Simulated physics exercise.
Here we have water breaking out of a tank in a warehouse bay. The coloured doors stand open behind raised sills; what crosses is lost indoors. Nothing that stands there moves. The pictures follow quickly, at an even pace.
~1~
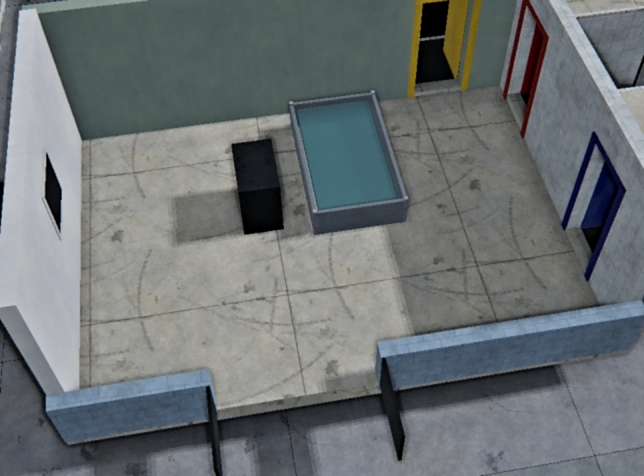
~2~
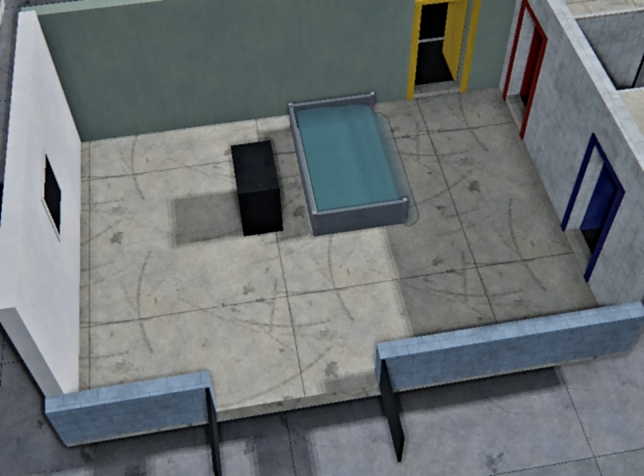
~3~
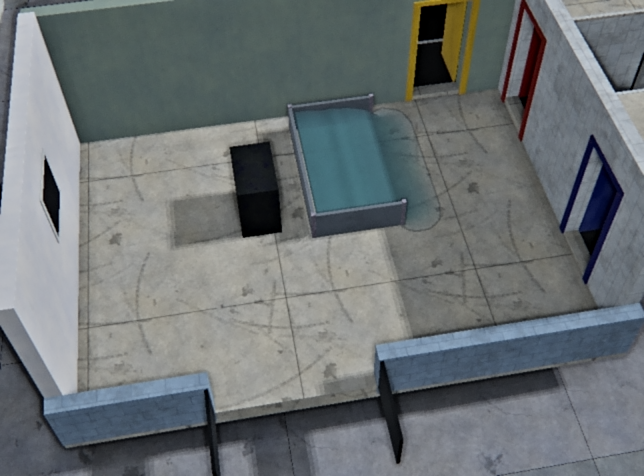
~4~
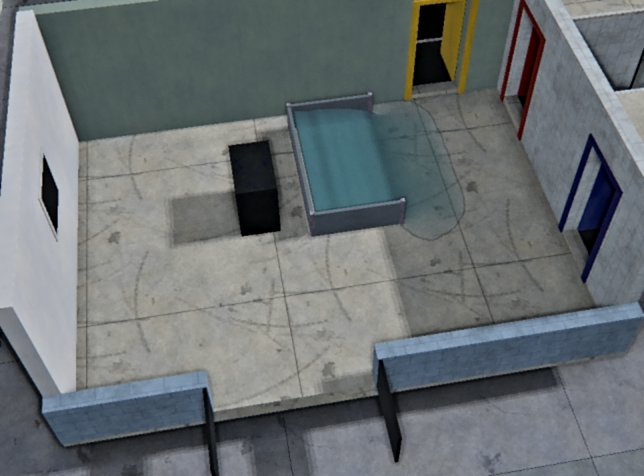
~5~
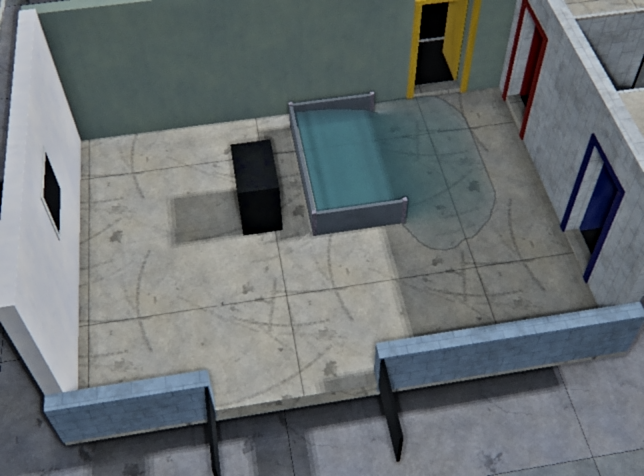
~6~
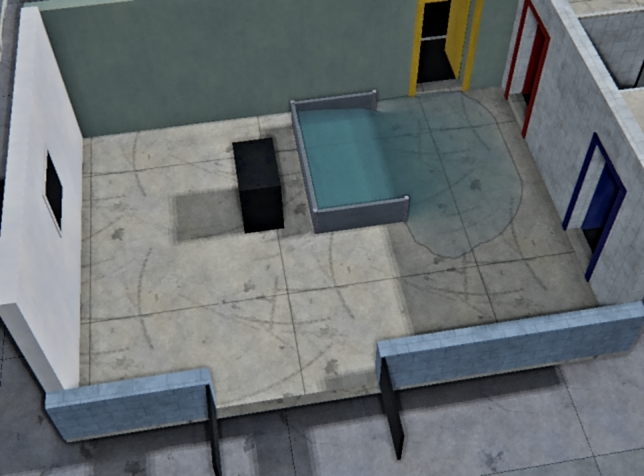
In a warehouse bay with yellow, red and blue doorways, a full tank beside a black block opened along its right side, and water poured out, spreading rightward across the floor in a widening, rounded sheet.
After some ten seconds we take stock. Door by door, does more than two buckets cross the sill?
One by one: The yellow door floods; the red door floods; the blue door floods.
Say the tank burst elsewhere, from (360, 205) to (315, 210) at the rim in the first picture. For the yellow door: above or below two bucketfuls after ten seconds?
The yellow one keeps below it.
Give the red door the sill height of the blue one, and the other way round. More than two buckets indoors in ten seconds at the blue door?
Then: Blue door is under.
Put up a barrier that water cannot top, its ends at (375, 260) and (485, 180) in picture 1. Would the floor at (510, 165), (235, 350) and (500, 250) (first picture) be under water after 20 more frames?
One after the other: Under water, clear, covered.
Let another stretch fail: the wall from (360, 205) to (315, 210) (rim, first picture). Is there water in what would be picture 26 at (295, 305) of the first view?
Answer: Covered.
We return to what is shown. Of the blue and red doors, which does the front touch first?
I say the door marked red.
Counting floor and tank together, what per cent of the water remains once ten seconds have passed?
About 84 per cent.
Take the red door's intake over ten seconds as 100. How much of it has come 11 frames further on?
Roughly 55 per cent.
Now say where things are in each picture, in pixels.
The first frame shows the tank at (346, 152) is whole and still.
In the second frame, water pours out at (385, 160) and has run to a hidden place.
In the third frame, the front is at (385, 111), out from the gap at (384, 163).
In the fourth frame, water pours out at (383, 163) and has run to (398, 102).
In the fifth frame, the front is at (428, 97), out from the gap at (385, 162).
In the sixth frame, water pours out at (386, 161) and has run to (455, 93).
A moment on, water covers 25 % of the floor; the yellow door wet at the sill, nothing in, the red door under two buckets in, the blue door not reached.
Next, water covers 25 % of the floor; the yellow door under two buckets in, the red door over two buckets in, the blue door under two buckets in.
Then, water covers 30 % of the floor; the yellow door over two buckets in, the red door far over two buckets in, the blue door over two buckets in.
Later, water covers 50 % of the floor; the yellow door over two buckets in, the red door far over two buckets in, the blue door over two buckets in.
In the end, water covers 75 % of the floor; the yellow door over two buckets in, the red door far over two buckets in, the blue door over two buckets in.
